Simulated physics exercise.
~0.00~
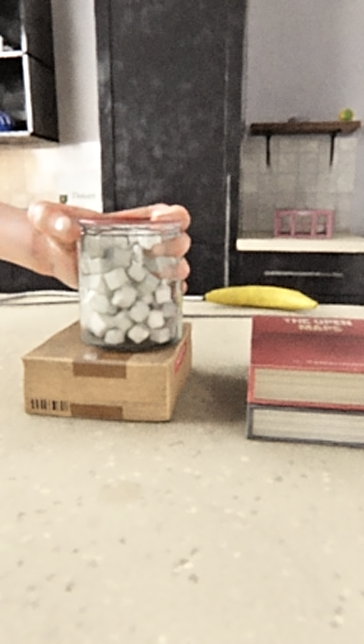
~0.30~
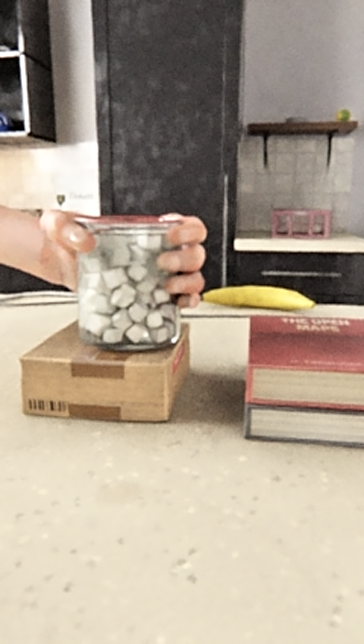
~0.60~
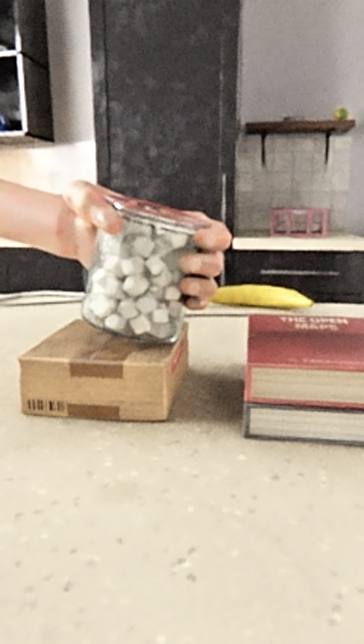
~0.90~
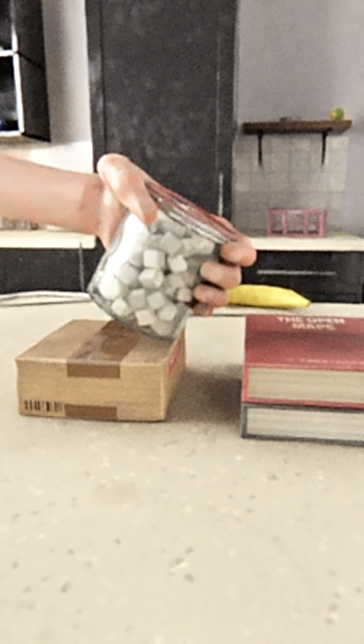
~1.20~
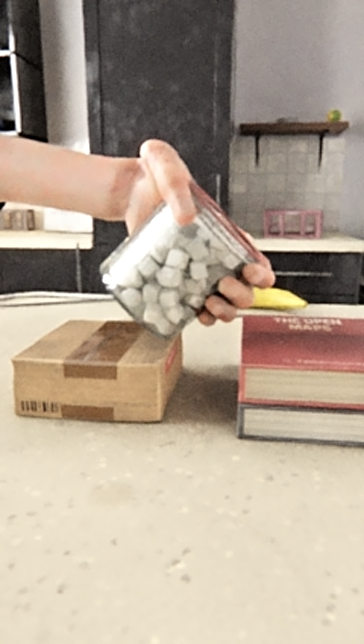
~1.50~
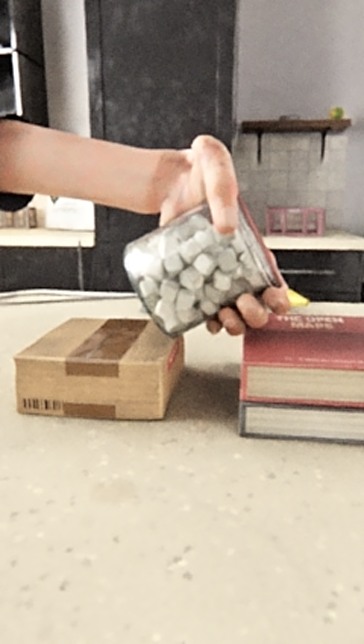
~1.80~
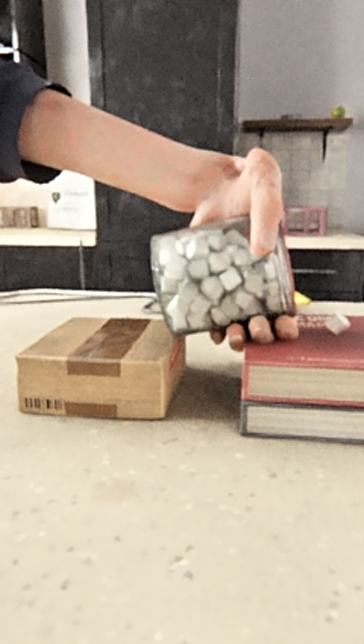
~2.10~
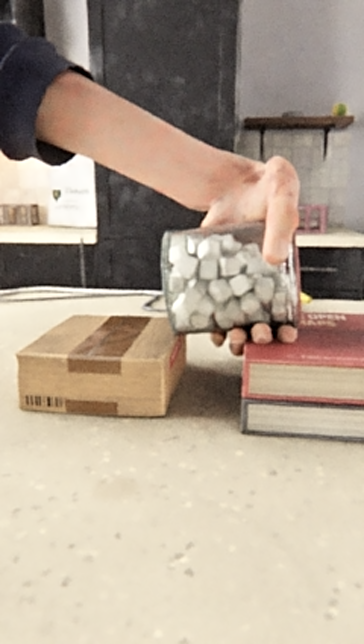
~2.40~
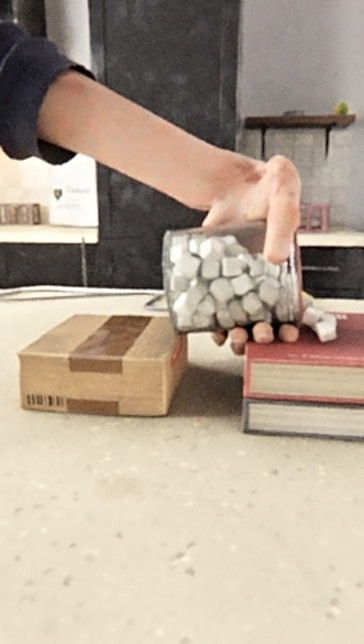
A hand tips a jar of white cubes onto red books, and a few spill out.
